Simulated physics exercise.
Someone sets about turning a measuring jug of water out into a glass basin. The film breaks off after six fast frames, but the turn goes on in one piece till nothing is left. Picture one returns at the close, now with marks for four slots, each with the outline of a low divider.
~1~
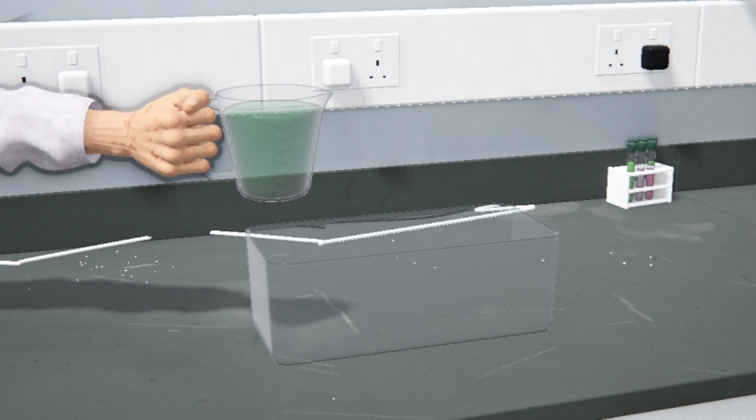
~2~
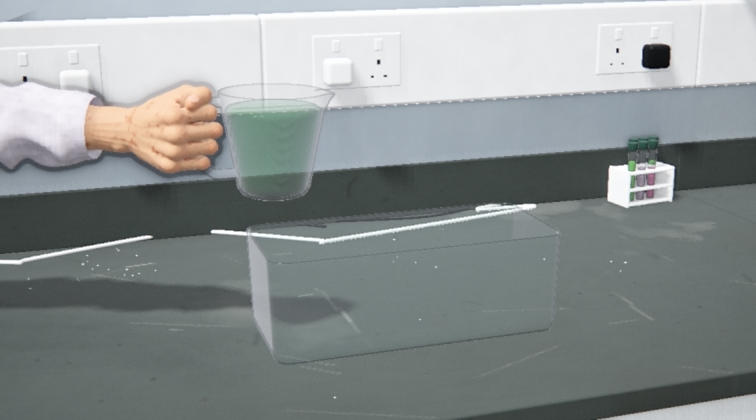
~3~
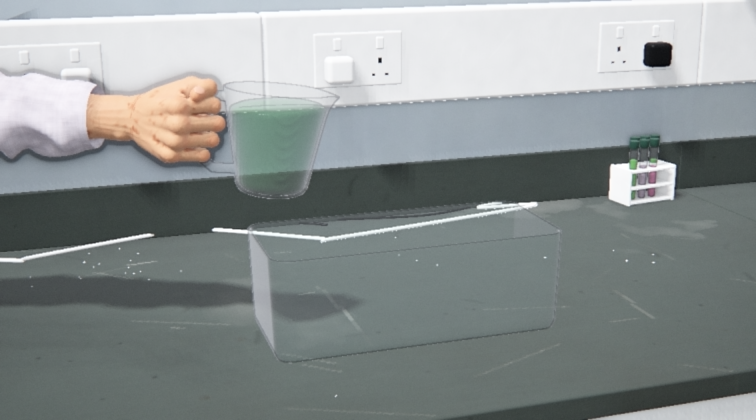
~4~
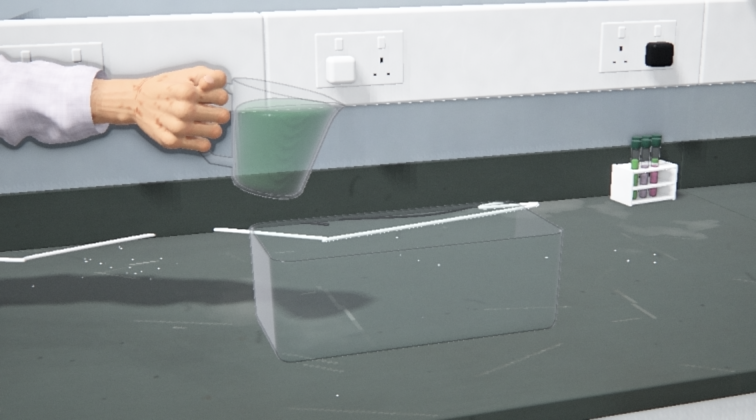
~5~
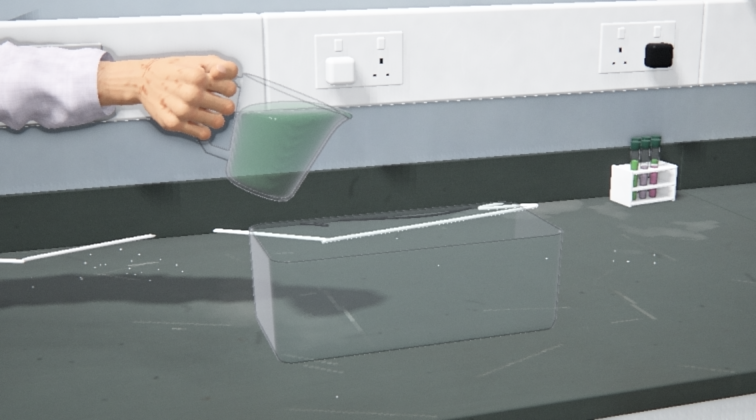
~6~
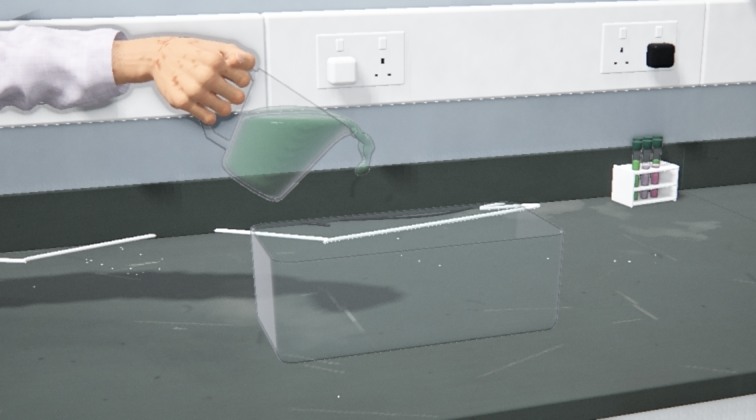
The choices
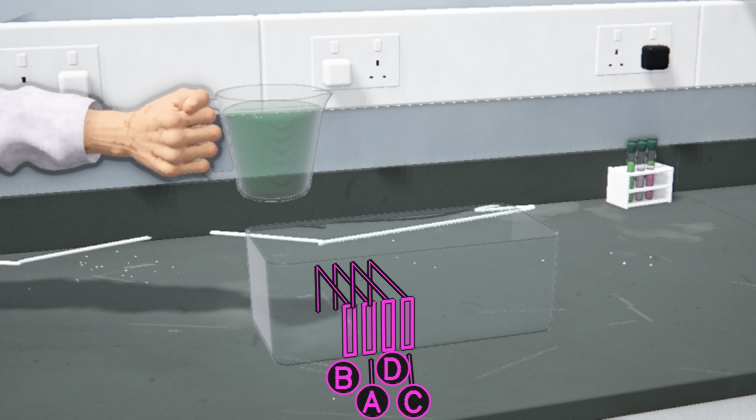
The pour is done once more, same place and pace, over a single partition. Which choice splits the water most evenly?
It is C.
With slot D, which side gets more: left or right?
More ends on the right.
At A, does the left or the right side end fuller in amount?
More ends on the right.
In magenta, A at (370, 359); B at (351, 362); C at (409, 354); D at (390, 357).
If A is chosen, about 10 % ends left of the wall and 90 % right of it.
If B is chosen, about 2 % ends left of the wall and 97 % right of it.
If C is chosen, about 50 % ends left of the wall and 50 % right of it.
If D is chosen, about 23 % ends left of the wall and 77 % right of it.
